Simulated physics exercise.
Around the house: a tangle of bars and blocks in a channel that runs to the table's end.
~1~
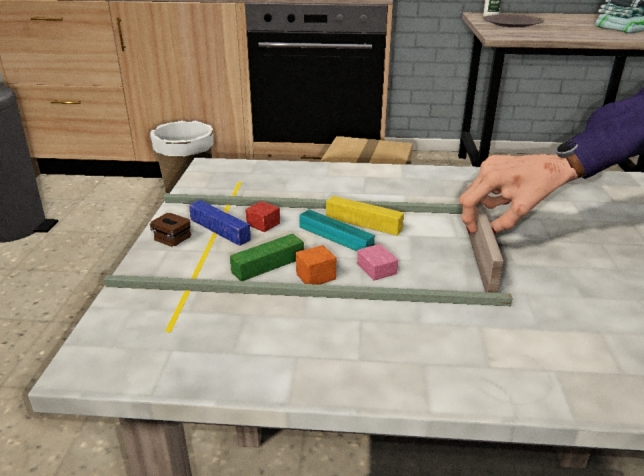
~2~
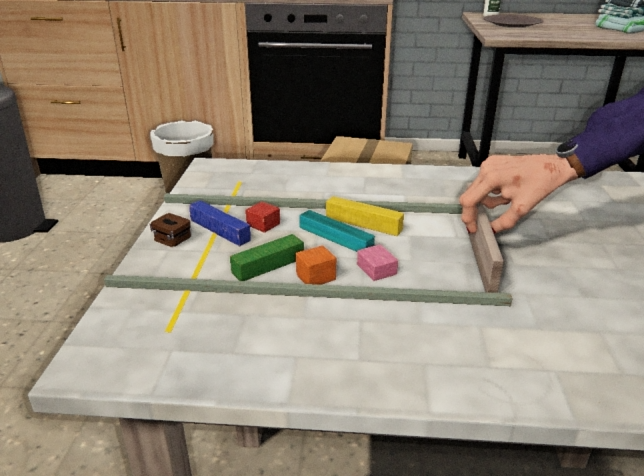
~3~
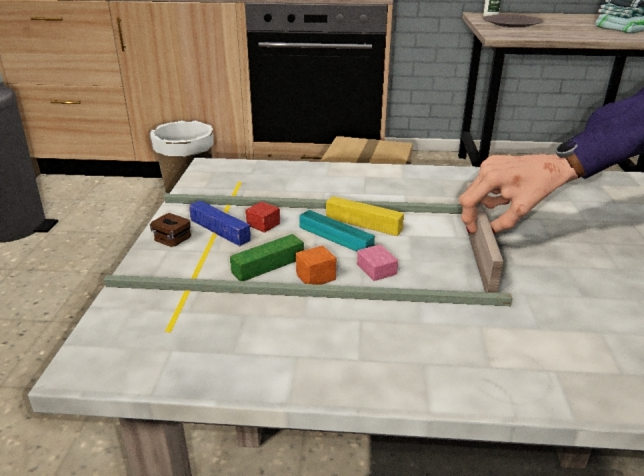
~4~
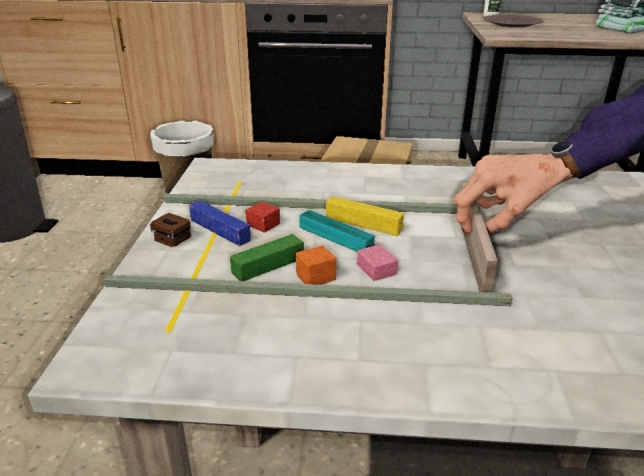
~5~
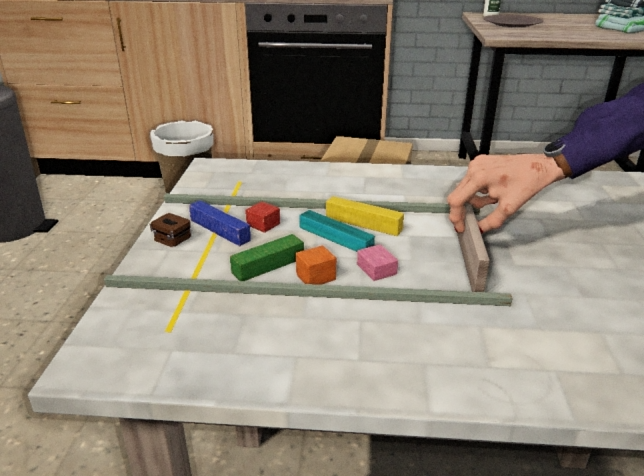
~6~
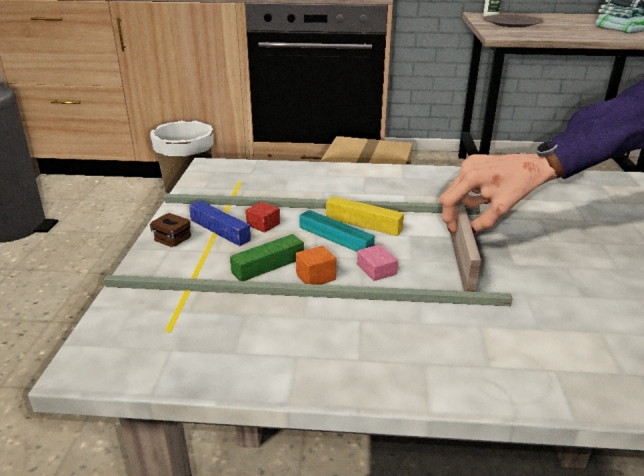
To begin with, a hand holds a board upright at the right of a channel on a tiled table, where colourful bars and blocks lie scattered around a yellow tape line. The hand then slides the board slightly left, while the bars, blocks and small brown case stay still.
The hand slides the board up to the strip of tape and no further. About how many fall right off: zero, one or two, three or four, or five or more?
Outcome: The number that fall off is one or two.
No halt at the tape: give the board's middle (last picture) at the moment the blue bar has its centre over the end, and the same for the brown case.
For the blue bar at (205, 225), for the brown case at (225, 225).
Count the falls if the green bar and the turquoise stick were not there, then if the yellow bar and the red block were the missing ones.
Fallen: 0, and 0 in the other try.
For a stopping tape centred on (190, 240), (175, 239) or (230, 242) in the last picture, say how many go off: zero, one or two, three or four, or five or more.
Taking them in turn, just one or two; three to four; none.
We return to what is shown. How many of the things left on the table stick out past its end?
The number is 2.
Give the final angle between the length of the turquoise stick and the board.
Some 45 degrees.
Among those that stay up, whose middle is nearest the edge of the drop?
The blue bar ends nearest.
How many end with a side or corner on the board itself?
The number is 4.
Soon after, none off yet; brown case at rest near (172, 231); blue bar at rest near (219, 223); red block at rest near (263, 217).
At rest, the number that fall off is one or two; fallen, brown case.
